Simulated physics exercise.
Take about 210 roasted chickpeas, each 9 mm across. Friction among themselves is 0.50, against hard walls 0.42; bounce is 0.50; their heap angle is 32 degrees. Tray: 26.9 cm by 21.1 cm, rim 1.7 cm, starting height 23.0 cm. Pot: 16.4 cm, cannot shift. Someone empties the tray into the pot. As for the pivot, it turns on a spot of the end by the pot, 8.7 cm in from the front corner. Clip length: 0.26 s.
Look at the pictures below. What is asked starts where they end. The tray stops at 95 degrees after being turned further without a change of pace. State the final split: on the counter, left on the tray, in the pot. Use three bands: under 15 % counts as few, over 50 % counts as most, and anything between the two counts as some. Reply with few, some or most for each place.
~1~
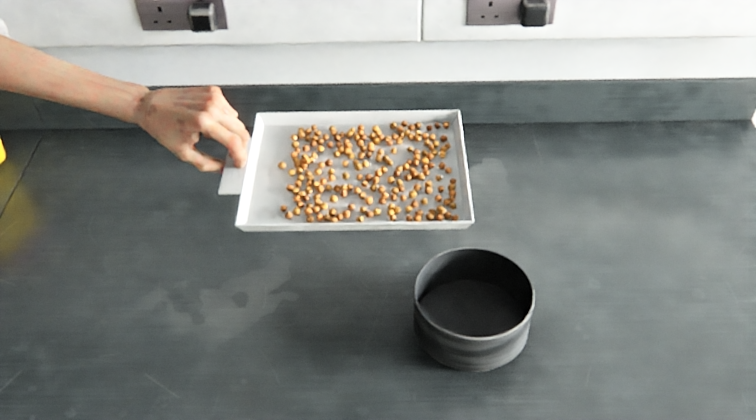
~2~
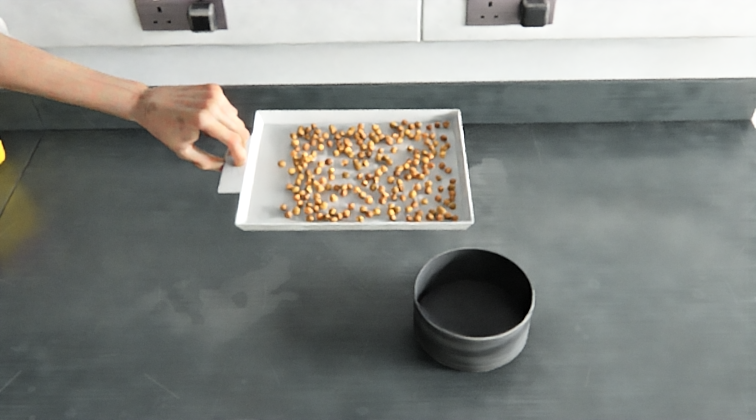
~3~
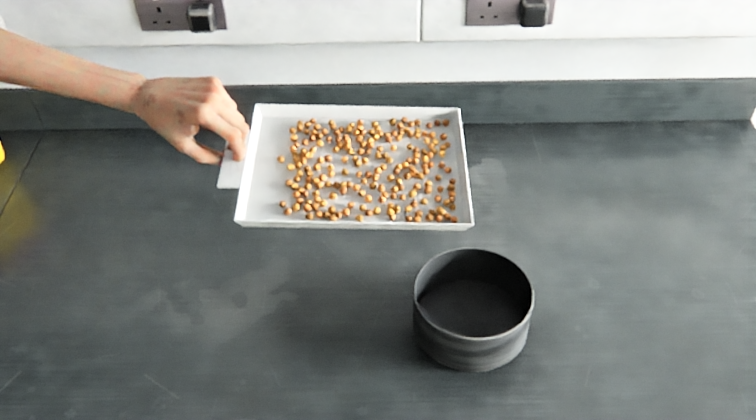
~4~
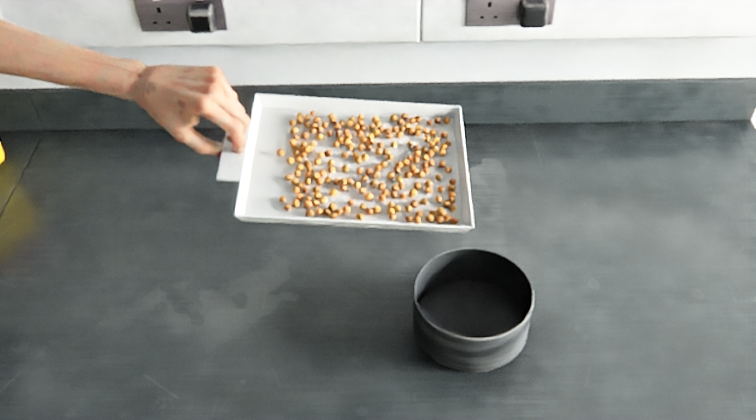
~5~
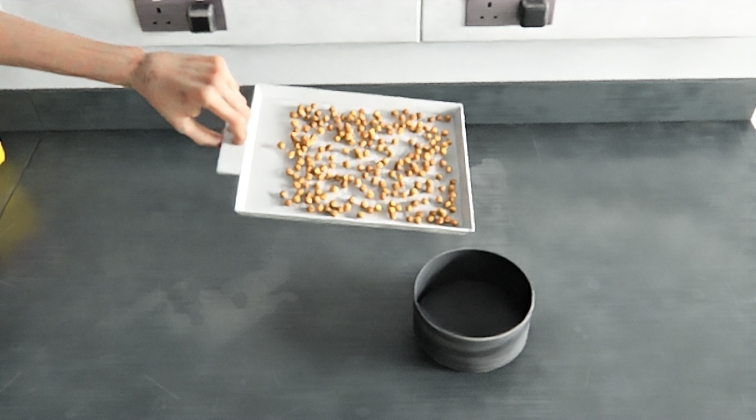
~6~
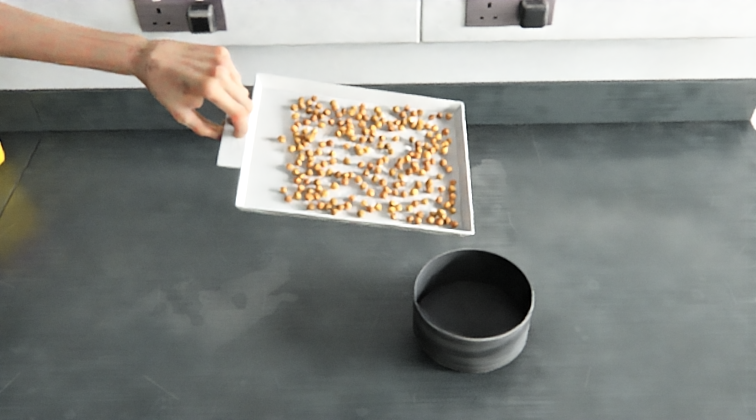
Counter: Few, left on the tray: Few, pot: Most.
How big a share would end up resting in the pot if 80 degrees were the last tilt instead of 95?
Around 95 %, I reckon.
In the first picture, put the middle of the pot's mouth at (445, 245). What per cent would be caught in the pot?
I'd put it at around 0 per cent.
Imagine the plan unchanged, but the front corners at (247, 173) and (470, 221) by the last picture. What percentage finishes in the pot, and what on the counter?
Pot: 60, counter: 40.
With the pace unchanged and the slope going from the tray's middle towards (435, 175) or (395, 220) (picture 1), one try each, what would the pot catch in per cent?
Roughly 70 per cent on the first try and 75 per cent on the second.
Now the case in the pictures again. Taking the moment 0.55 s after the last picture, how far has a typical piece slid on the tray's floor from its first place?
It has moved some 7 cm from its start.
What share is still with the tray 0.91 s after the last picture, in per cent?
It comes to near 60 per cent.
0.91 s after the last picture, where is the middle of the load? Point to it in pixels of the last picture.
At that time the load is centred around (457, 239).
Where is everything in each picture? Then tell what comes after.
In the first picture, tray tilt 0 degrees, front corners at (243, 220) and (467, 218); middle of the pieces at (365, 164); pot at (474, 290).
In the second picture, tray tilt 1 degrees, front corners at (242, 219) and (466, 218); middle of the pieces at (365, 163).
In the third picture, tray tilt 3 degrees, front corners at (242, 216) and (466, 220), lowest corner right front; middle of the pieces at (364, 161).
In the fourth picture, tray tilt 7 degrees, front corners at (242, 211) and (467, 223), lowest corner right front; middle of the pieces at (365, 157).
In the fifth picture, tray tilt 10 degrees, front corners at (242, 205) and (467, 225), lowest corner right front; middle of the pieces at (366, 153).
In the sixth picture, tray tilt 14 degrees, front corners at (243, 201) and (467, 228), lowest corner right front; middle of the pieces at (366, 150); pot at (473, 291).
Then, 0.55 s after the last picture, tilt 53 degrees; the tray holds 100 %, the pot 0 %.
Then, 0.91 s after the last picture, tilt 78 degrees; the tray holds 60 %, the pot 15 %.
Then, 1.36 s after the last picture, tilt 95 degrees; the tray holds 0 %, the pot 95 %.
In the end, counter 5 %, tray 0 %, pot 95 %.
